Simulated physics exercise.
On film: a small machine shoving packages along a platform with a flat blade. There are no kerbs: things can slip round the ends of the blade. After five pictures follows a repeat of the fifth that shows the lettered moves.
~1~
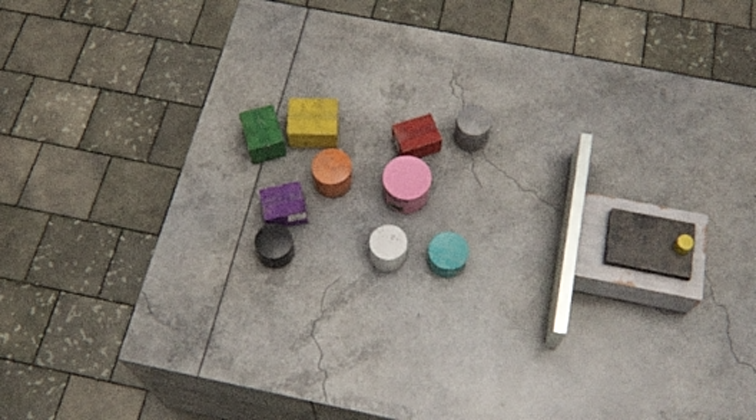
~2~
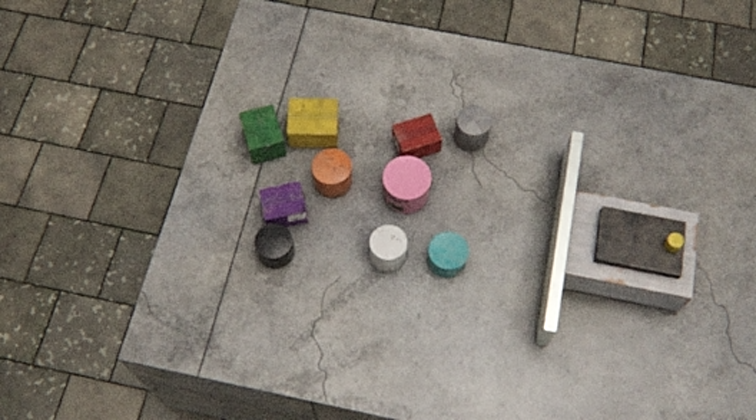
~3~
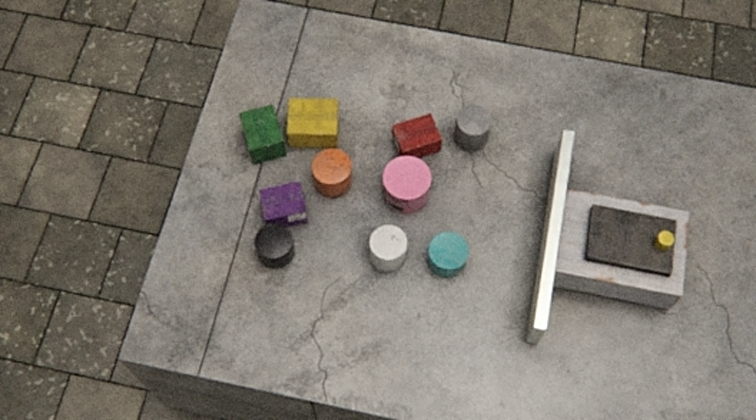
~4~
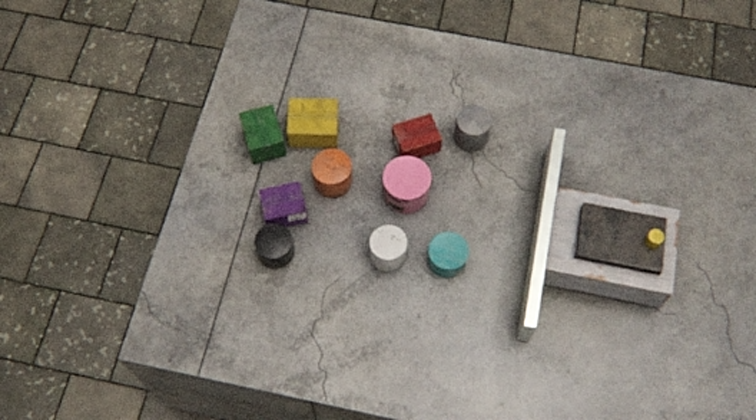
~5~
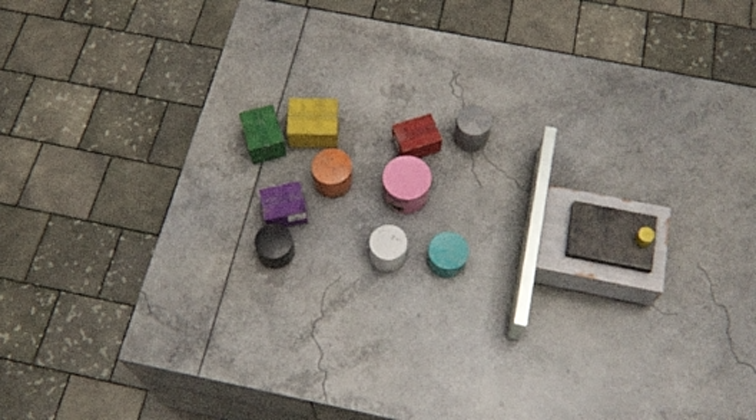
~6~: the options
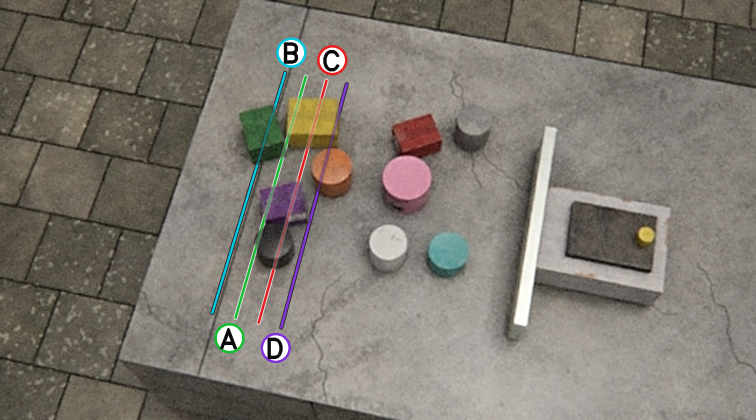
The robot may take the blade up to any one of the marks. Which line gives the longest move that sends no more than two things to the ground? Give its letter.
Stop at B.
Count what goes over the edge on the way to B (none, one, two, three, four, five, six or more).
In all, one.
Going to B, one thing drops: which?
The green parcel goes over.
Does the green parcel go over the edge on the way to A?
Yes.
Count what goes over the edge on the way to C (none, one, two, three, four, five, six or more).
By then, none.
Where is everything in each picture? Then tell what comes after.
In the first picture, grey canister (472, 128); black canister (275, 246); green parcel (263, 134).
In the second picture, robot (634, 240); orange canister (332, 173).
In the third picture, robot (624, 238); purple parcel (284, 206).
In the fourth picture, robot (615, 236); turquoise pail (448, 255).
In the fifth picture, robot (605, 234); yellow parcel (313, 123); grey canister (472, 128); black canister (275, 246).
On the marked copy, A at (273, 190); B at (251, 186); C at (295, 194); D at (316, 199).
Taking B. A third of the way, robot (497, 213); grey canister (426, 118); red parcel (395, 140).
Two thirds of the way, robot (393, 193); green parcel (239, 131); orange canister (264, 162).
When it is over, robot (315, 178); green parcel over the edge; orange canister (189, 153); one fallen.
As for the rest, A is within the limit but short; C is within the limit but short; D is within the limit but short.
